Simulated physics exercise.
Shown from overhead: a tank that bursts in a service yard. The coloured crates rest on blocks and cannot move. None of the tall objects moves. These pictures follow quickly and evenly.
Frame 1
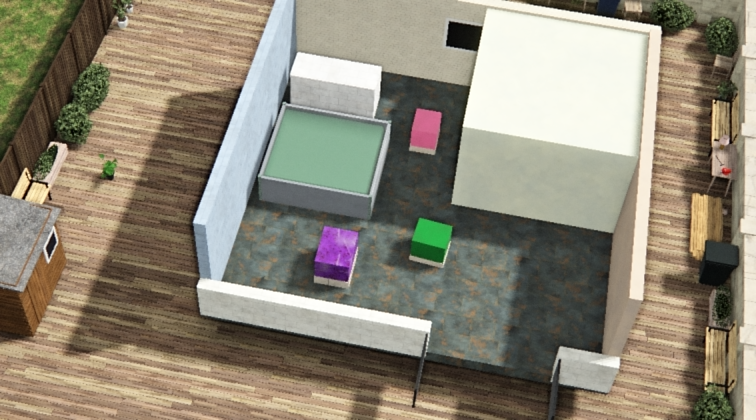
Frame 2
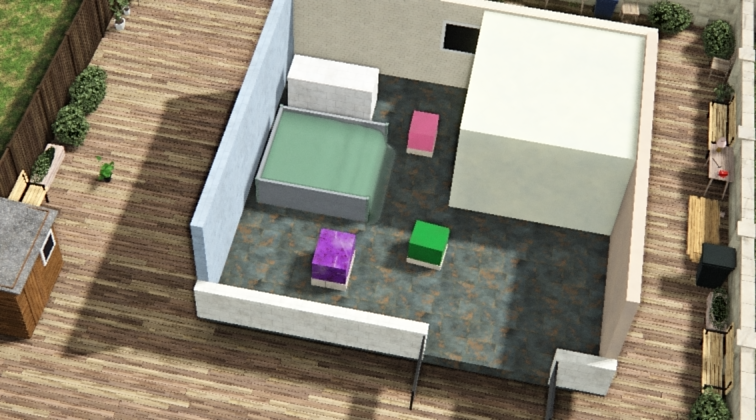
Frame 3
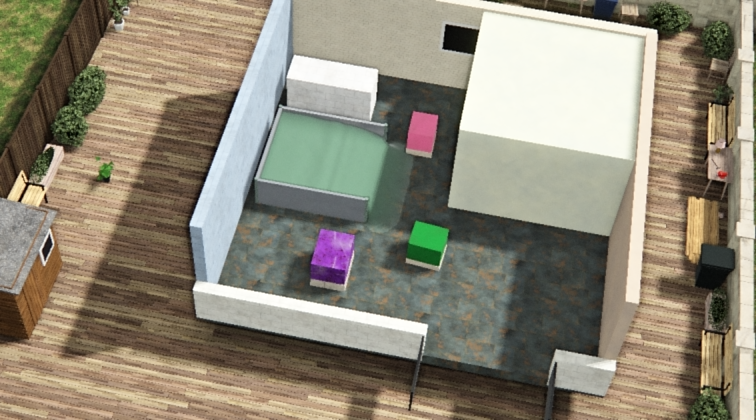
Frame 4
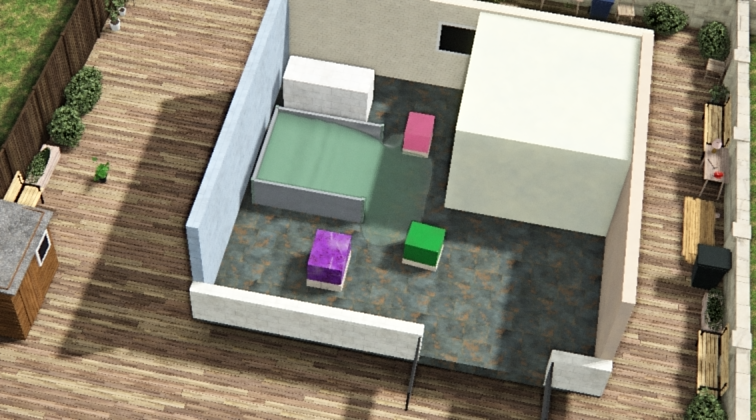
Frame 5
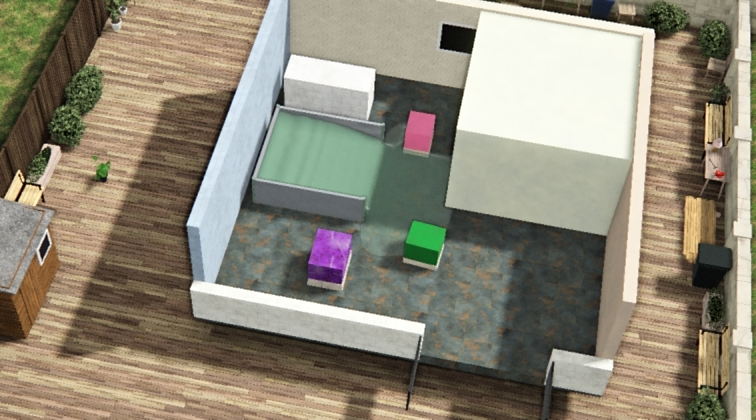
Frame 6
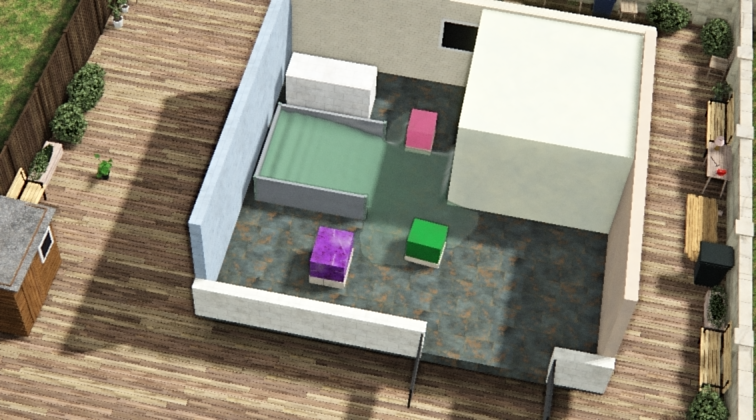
Service yard from overhead, a grey tank bursting on its right side and green water spreading across the dark floor between blocks.
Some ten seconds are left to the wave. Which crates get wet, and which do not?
As I see it, the purple crate is out of reach of the water. The green crate is within reach of the water. The pink crate is within reach of the water.
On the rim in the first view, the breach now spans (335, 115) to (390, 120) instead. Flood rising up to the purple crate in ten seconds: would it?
Result - purple crate: Untouched.
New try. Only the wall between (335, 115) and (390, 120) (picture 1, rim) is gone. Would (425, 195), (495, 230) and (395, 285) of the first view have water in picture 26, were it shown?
Drenched; spared; spared.
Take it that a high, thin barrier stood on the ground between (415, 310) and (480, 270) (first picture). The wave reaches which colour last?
Looks like the purple crate.
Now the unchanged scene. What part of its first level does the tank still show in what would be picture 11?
Near 56 in a hundred.
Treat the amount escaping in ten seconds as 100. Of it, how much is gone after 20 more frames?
My guess would be around 5 percent.
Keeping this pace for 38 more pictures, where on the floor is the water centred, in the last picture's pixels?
Near pixel (409, 210).
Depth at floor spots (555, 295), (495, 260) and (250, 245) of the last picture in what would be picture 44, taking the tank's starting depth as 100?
I'd say close to 14, 4 and 4 percent.
A moment on, water covers 35 % of the floor; the purple crate not reached, the green crate water round its plinth, the pink crate water round its plinth.
Next, water covers 55 % of the floor; the purple crate water round its plinth, the green crate water round its plinth, the pink crate water round its plinth.
Then, water covers 70 % of the floor; the purple crate water round its plinth, the green crate water round its plinth, the pink crate water round its plinth.
Later, water covers 90 % of the floor; the purple crate water round its plinth, the green crate water round its plinth, the pink crate water round its plinth.
In the end, water covers 100 % of the floor; the purple crate stayed above the water, the green crate was topped, the pink crate was topped.
